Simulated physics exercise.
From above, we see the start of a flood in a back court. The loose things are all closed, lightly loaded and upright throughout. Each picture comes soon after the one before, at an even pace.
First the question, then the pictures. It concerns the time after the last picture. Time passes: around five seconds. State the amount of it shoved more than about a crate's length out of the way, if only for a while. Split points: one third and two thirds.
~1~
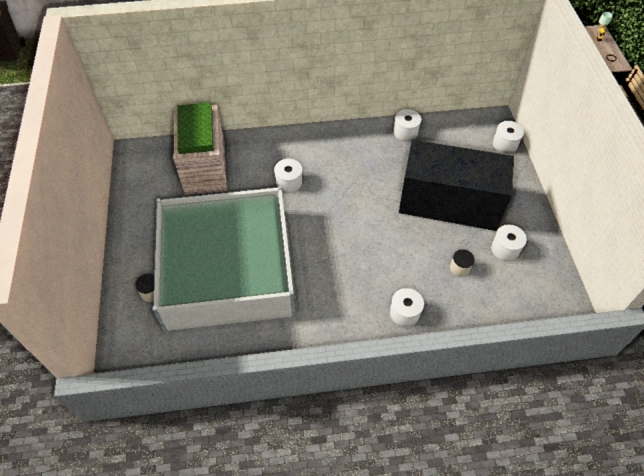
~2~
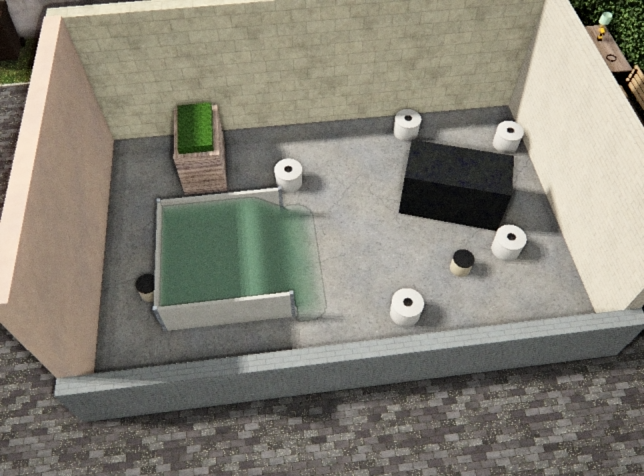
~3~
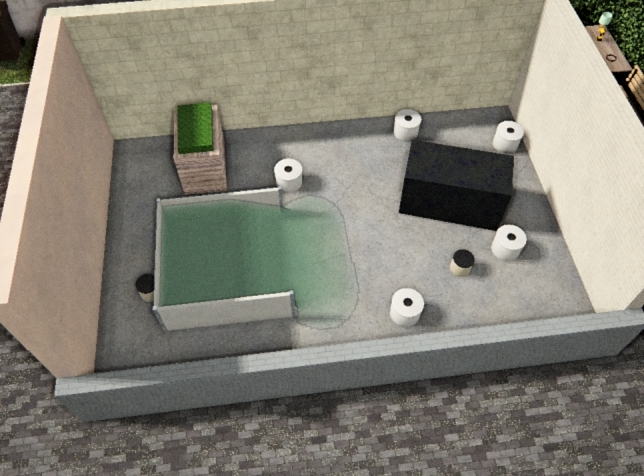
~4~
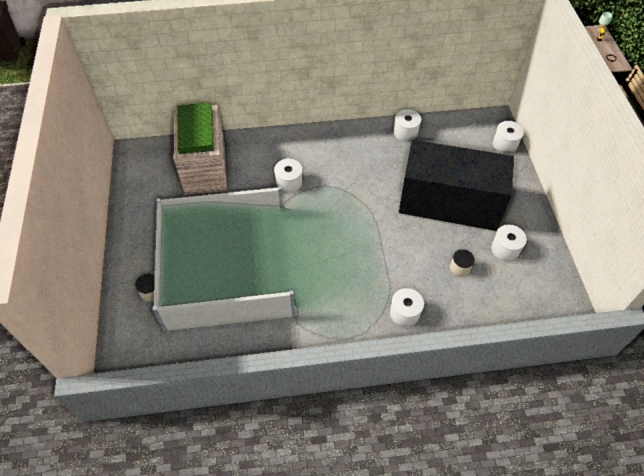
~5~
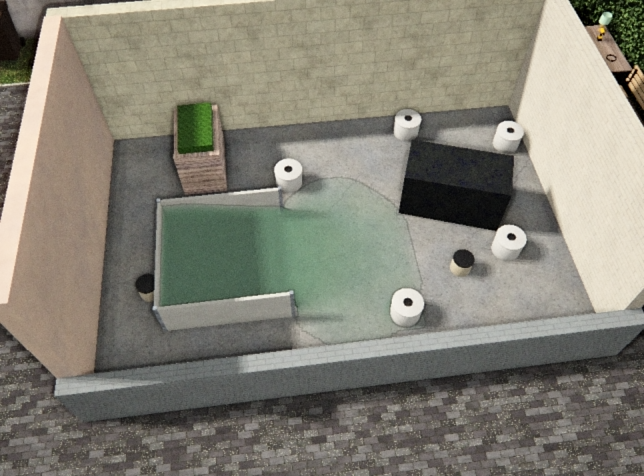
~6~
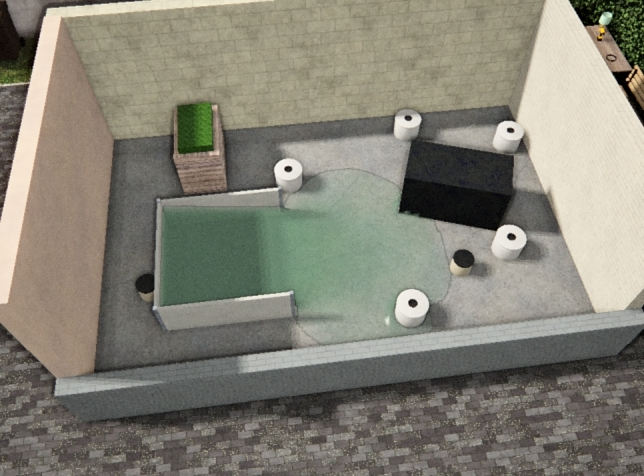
Band: Two thirds or more.
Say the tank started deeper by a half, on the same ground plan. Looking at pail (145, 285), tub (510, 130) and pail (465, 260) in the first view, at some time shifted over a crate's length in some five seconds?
Per item, in order: Missed the mark; cleared the mark; cleared the mark.
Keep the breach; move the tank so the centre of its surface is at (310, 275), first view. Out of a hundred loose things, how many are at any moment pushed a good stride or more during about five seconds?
I'd put it at around 70 per cent.
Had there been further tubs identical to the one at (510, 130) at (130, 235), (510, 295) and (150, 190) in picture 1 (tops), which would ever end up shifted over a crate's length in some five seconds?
So, in order, the copies go nowhere much, a long way, nowhere much.
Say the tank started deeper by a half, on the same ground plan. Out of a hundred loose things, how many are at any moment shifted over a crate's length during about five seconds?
About 70 %.
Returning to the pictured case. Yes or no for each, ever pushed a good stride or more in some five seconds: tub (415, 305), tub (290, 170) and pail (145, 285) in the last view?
Entry one gets that far, entry two never gets that far, entry three never gets that far.
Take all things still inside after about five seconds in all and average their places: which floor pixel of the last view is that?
That averages to about (425, 205) on the floor.
A moment on, 1 of 7 are well off their spots; 0 afloat.
Next, 3 of 7 are well off their spots; 4 afloat.
Later, 4 of 7 are well off their spots; 5 afloat.
In the end, 5 of 7 are well off their spots, and 5 have been at some point; 5 afloat.
